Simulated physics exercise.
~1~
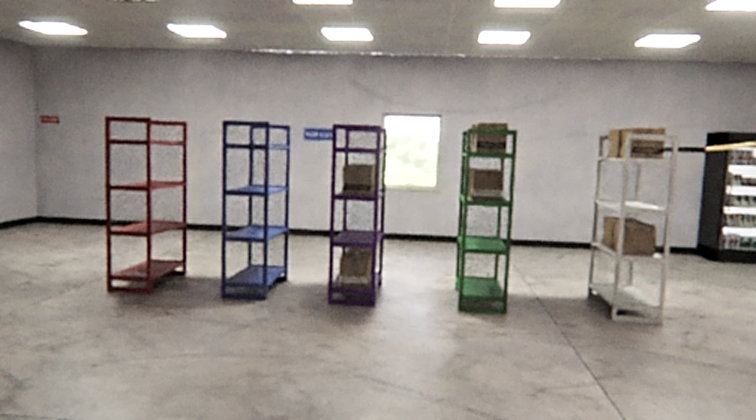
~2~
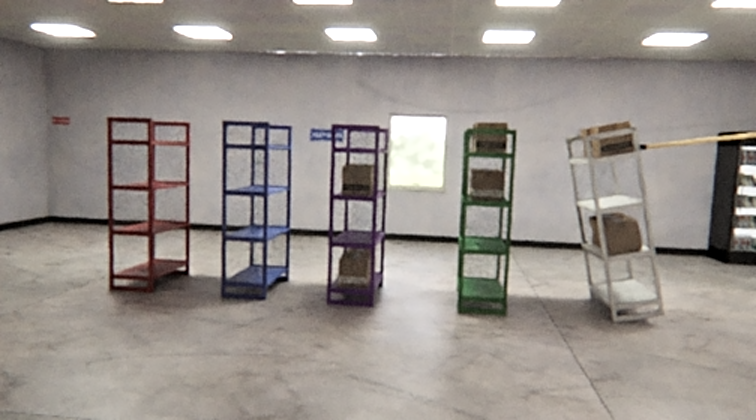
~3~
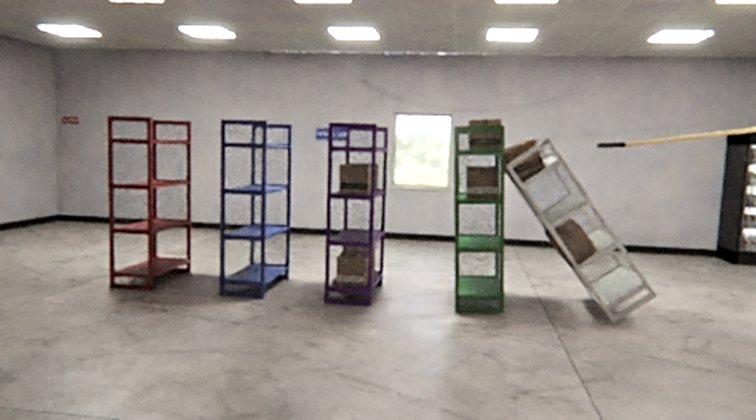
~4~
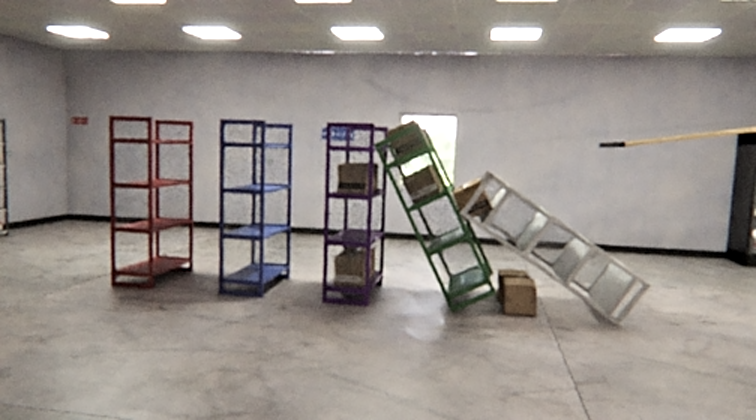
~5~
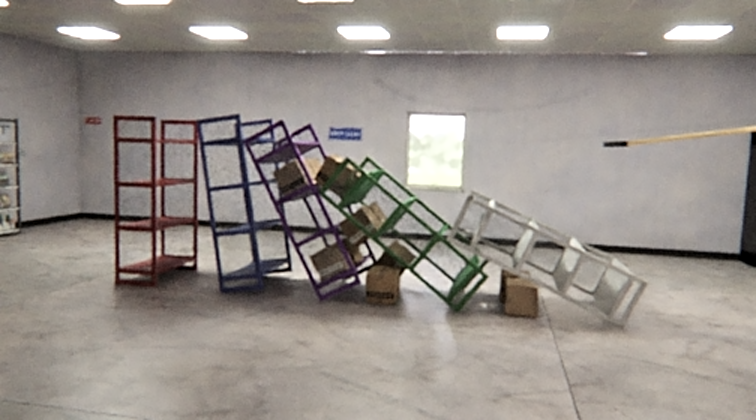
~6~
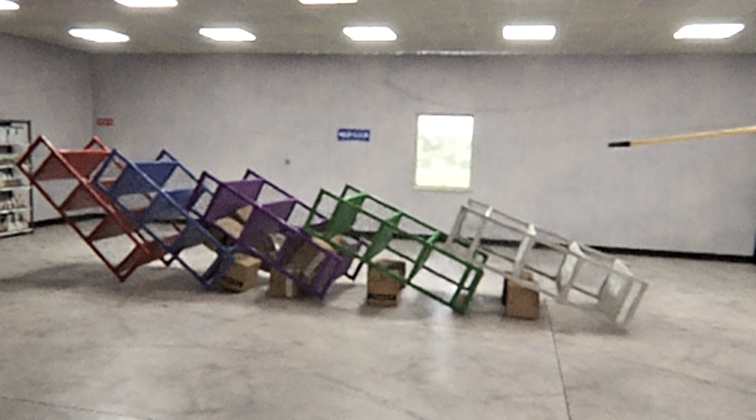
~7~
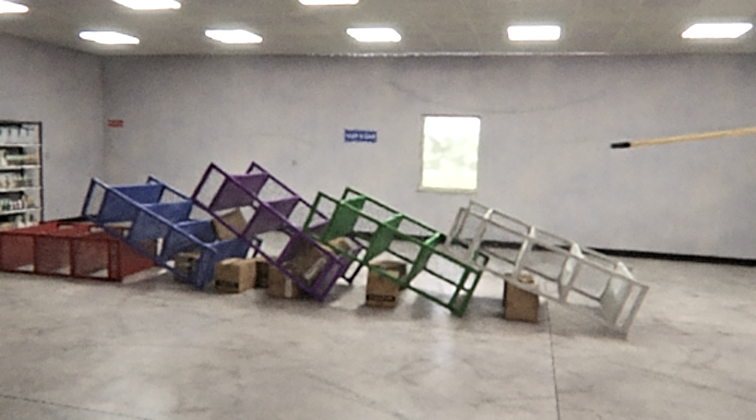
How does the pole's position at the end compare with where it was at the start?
At the start the pole's tip was up against the top of the standing white shelf unit. By the end the pole was a little further left, sticking out in open air above the toppled white unit.
